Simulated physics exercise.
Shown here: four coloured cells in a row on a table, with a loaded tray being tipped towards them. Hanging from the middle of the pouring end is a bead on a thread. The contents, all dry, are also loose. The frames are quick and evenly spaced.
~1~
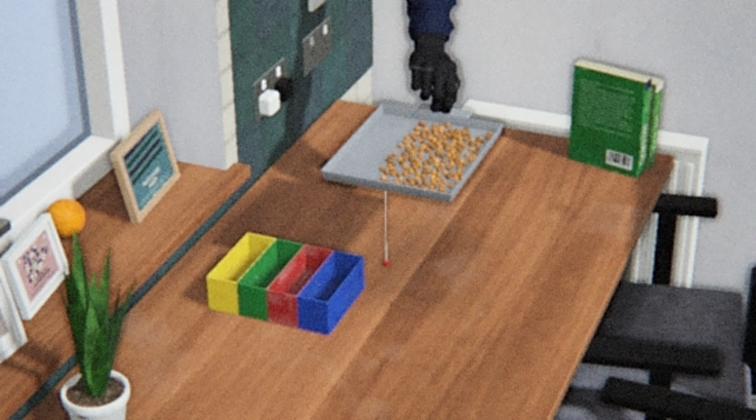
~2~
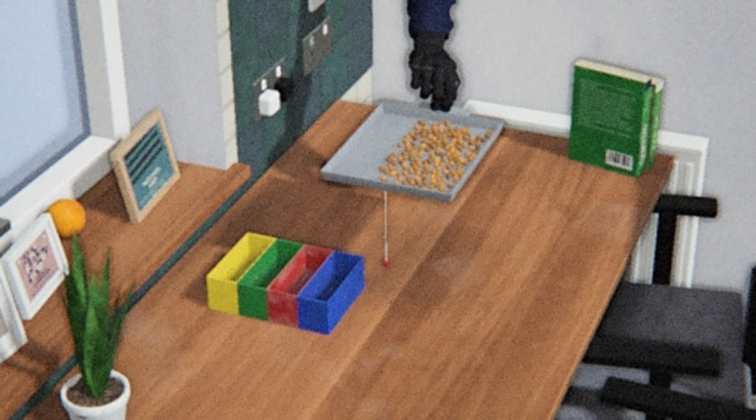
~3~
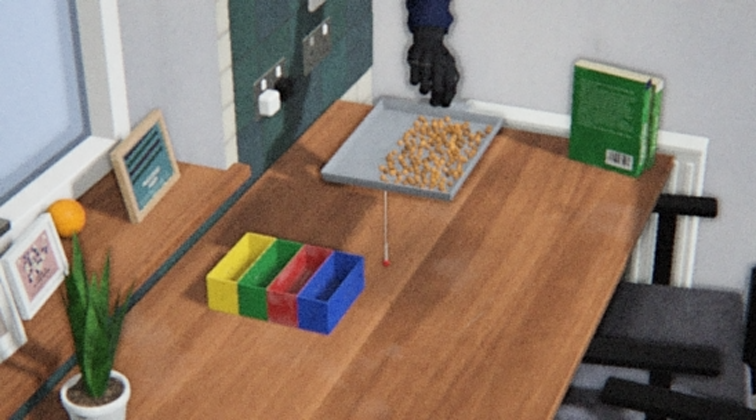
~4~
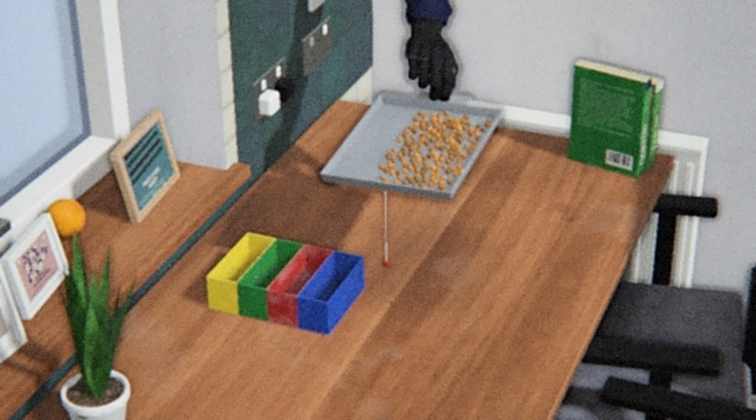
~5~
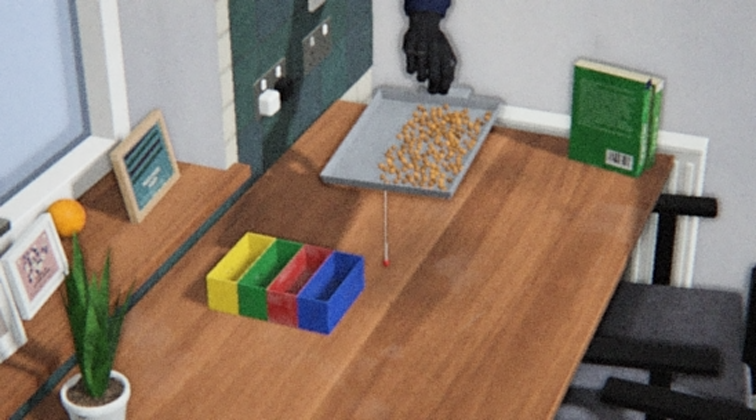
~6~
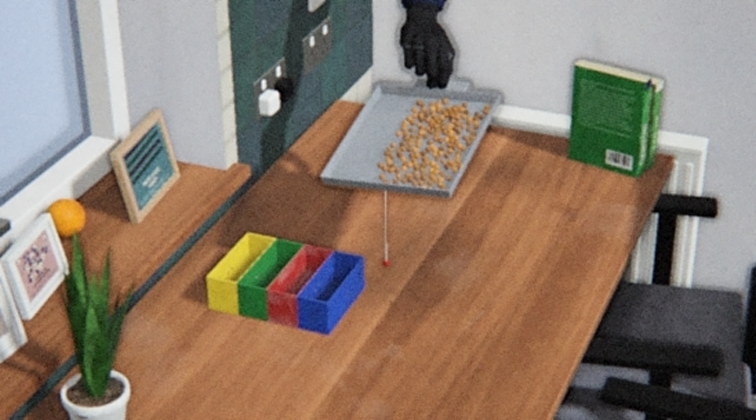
On a wooden table, a black-gloved hand slowly raised the back of a grey tray of roasted chickpeas a little, while the yellow, green, red and blue cells in front stayed still.
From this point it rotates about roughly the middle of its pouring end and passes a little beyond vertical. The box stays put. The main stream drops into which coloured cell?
It drops into the blue cell.
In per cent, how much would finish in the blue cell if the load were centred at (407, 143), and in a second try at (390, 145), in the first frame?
It would be about 50 per cent for the first and about 50 per cent for the second.
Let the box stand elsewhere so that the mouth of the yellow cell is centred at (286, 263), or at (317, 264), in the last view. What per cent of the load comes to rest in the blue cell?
Respectively 20 % and 0 %.
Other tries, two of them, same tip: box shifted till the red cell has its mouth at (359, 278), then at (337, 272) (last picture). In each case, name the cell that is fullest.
First place: The green one; second place: The cell in red.
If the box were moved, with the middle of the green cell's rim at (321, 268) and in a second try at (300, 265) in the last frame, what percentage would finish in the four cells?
You'd get 100 per cent first and 90 per cent second.
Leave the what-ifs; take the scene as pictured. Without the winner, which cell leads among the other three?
The red one.
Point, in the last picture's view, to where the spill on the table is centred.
Near (359, 327).
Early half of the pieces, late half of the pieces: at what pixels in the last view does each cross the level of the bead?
First close to (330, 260), next close to (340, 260).
Just after the last frame, tray tipped steeply; almost all on the tray; just a few in the red cell.
A moment on, tray tipped right over; almost all on the tray; just a few in the blue cell; just a few in the red cell; just a few in the green cell; just a few falling or outside the box.
Further on, tray tipped past a quarter turn; roughly half in the blue cell; roughly a quarter in the red cell; just a few in the green cell; just a few in the yellow cell; roughly a quarter falling or outside the box.
When it is over, tray tipped past a quarter turn; roughly half in the blue cell; roughly a quarter in the red cell; just a few in the green cell; just a few in the yellow cell; roughly a quarter outside the box.
